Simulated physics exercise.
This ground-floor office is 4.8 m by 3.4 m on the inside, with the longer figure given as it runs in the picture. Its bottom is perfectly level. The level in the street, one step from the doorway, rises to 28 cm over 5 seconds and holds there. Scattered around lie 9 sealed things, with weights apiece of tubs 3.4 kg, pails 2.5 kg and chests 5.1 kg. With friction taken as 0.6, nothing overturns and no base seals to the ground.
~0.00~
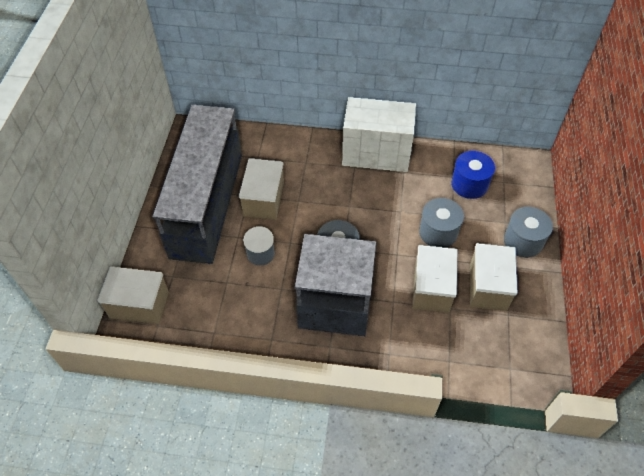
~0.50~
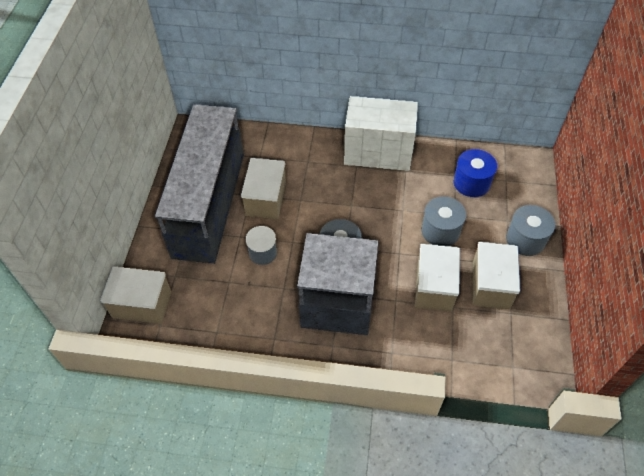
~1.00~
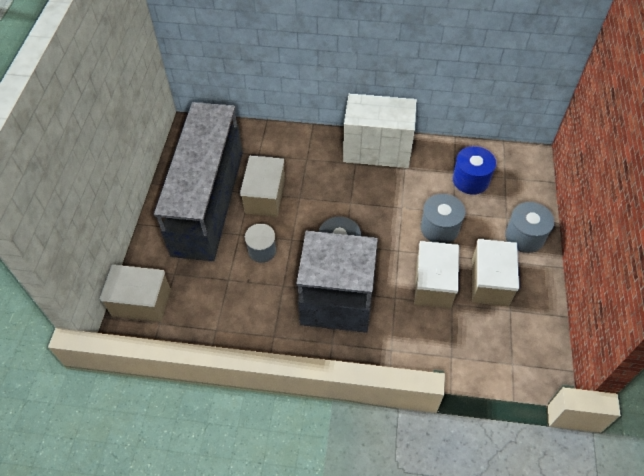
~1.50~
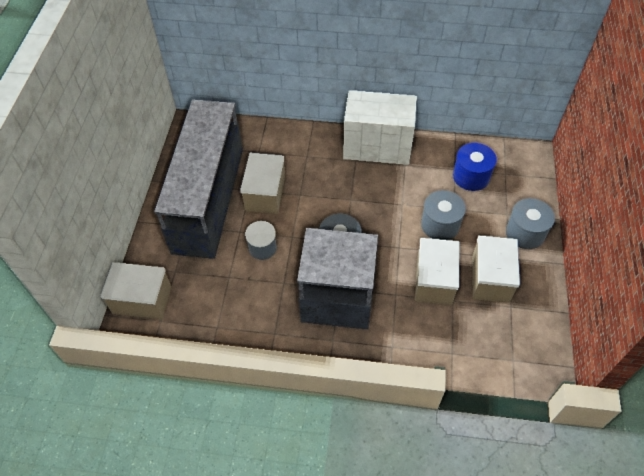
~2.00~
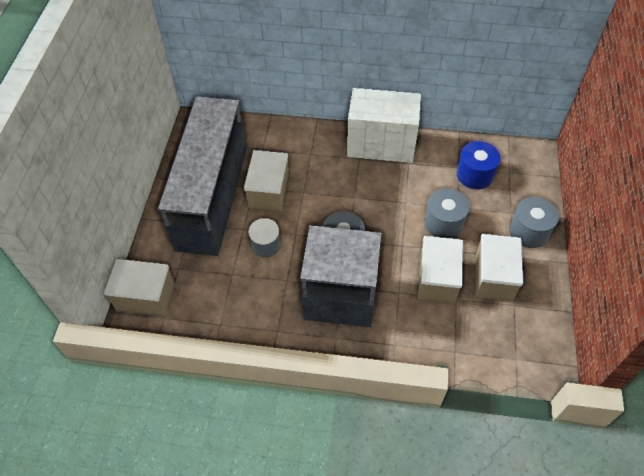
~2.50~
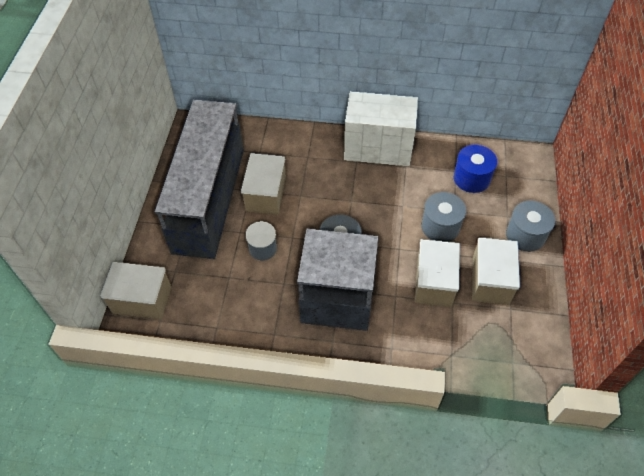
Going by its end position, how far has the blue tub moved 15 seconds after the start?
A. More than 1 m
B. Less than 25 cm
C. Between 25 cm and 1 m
More than 1 m (A).
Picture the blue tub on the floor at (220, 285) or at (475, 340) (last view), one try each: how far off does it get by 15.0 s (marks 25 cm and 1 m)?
First try: It inches along; second try: It covers a big distance.
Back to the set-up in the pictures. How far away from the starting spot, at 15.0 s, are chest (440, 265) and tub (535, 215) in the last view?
300 cm, 300 cm.
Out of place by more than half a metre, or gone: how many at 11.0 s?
I make it 8 by then.
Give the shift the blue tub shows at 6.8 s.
Shift: About 60 cm.
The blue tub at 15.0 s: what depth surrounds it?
16 cm, roughly.
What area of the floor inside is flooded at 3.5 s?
I'd put it close to 2.5 m2.
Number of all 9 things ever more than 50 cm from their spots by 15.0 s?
9 in all.
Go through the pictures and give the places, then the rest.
In the first frame, the blue tub at (475, 165) rests on the ground; water covers 0.0 m2; 0 of 9 have shifted.
In the second frame, the blue tub at (477, 164), on the bottom; 0.0 m2 under water; 0 of 9 have shifted.
In the third frame, the blue tub at (476, 161) rests on the ground; water covers 0.0 m2; 0 of 9 have shifted.
In the fourth frame, the blue tub at (477, 157), on the bottom; 0.0 m2 under water; 0 of 9 have shifted.
In the fifth frame, the blue tub at (481, 156) rests on the ground; 0.0 m2 under water; 0 of 9 have shifted.
In the sixth frame, the blue tub at (478, 159) rests on the ground; 0.5 m2 under water; 0 of 9 have shifted.
After 3.5 s the blue tub is near (478, 159), 0.0 m from its start, aground; 0 afloat.
After 6.8 s the blue tub is near (455, 117), 0.6 m from its start, afloat; 4 afloat.
After 11.0 s the blue tub is near (296, 153), 2.1 m from its start, afloat; 9 afloat.
After 15.0 s the blue tub is near (260, 136), 2.5 m from its start, afloat; 9 afloat.
